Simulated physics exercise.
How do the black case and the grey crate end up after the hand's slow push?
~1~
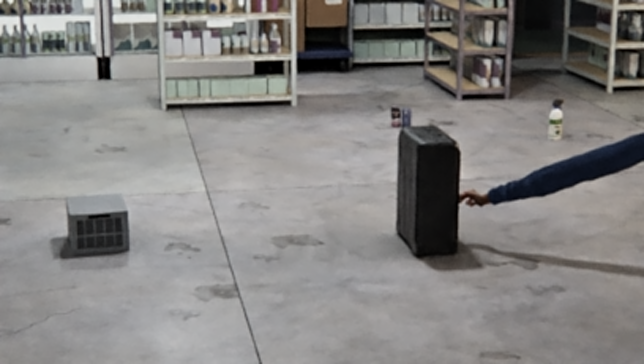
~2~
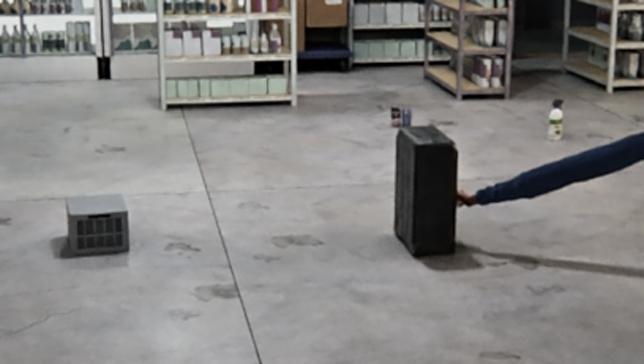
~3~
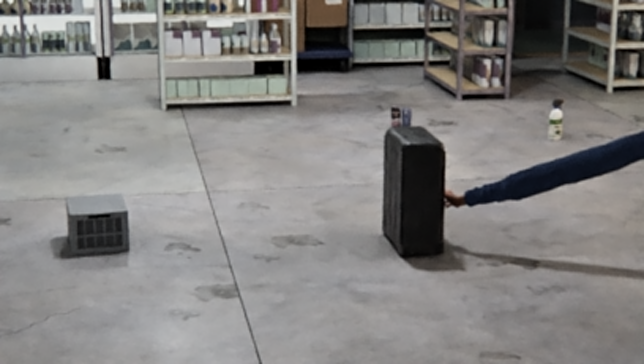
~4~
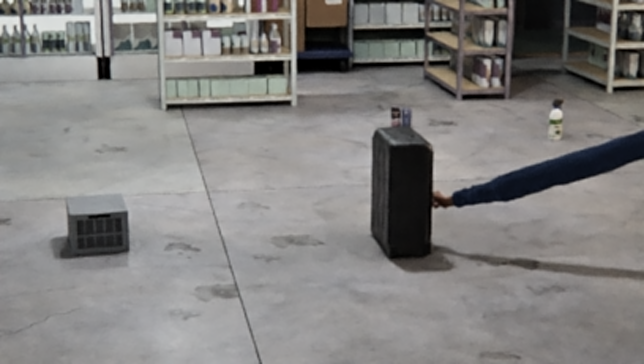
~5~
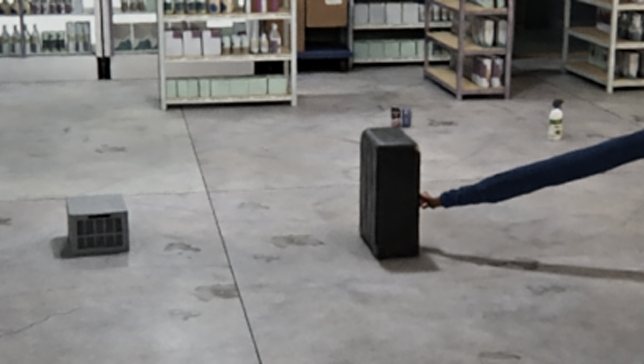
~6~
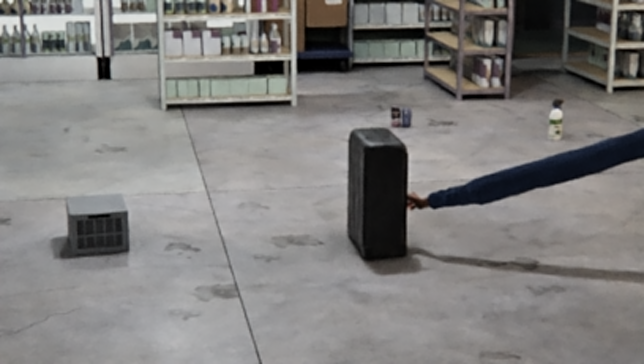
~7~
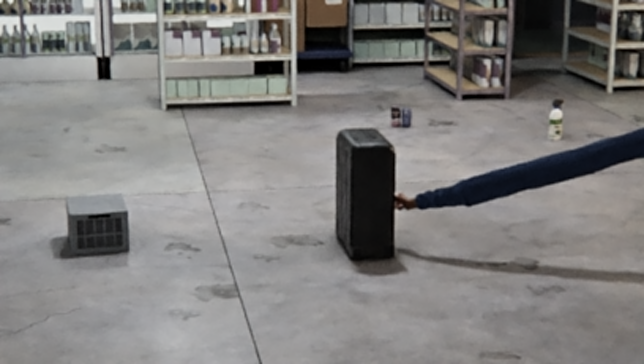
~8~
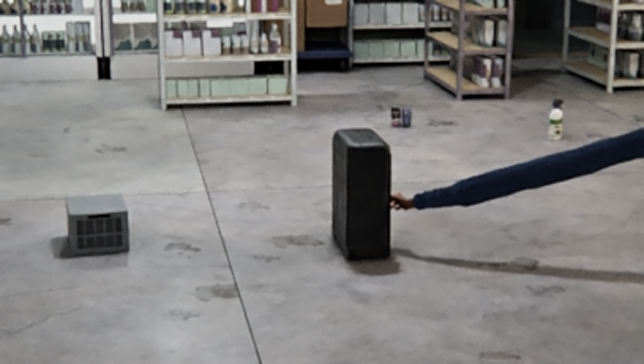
Both are still standing on their bases. The black case has slid to the left without toppling, and the grey crate remains where it was.
The footage shows an outstretched arm reaching in from the right with a fingertip against an upright black case, slowly pushing it left across a concrete floor. The case slides partway toward a small grey crate and ends still standing, while the crate stays in its place.
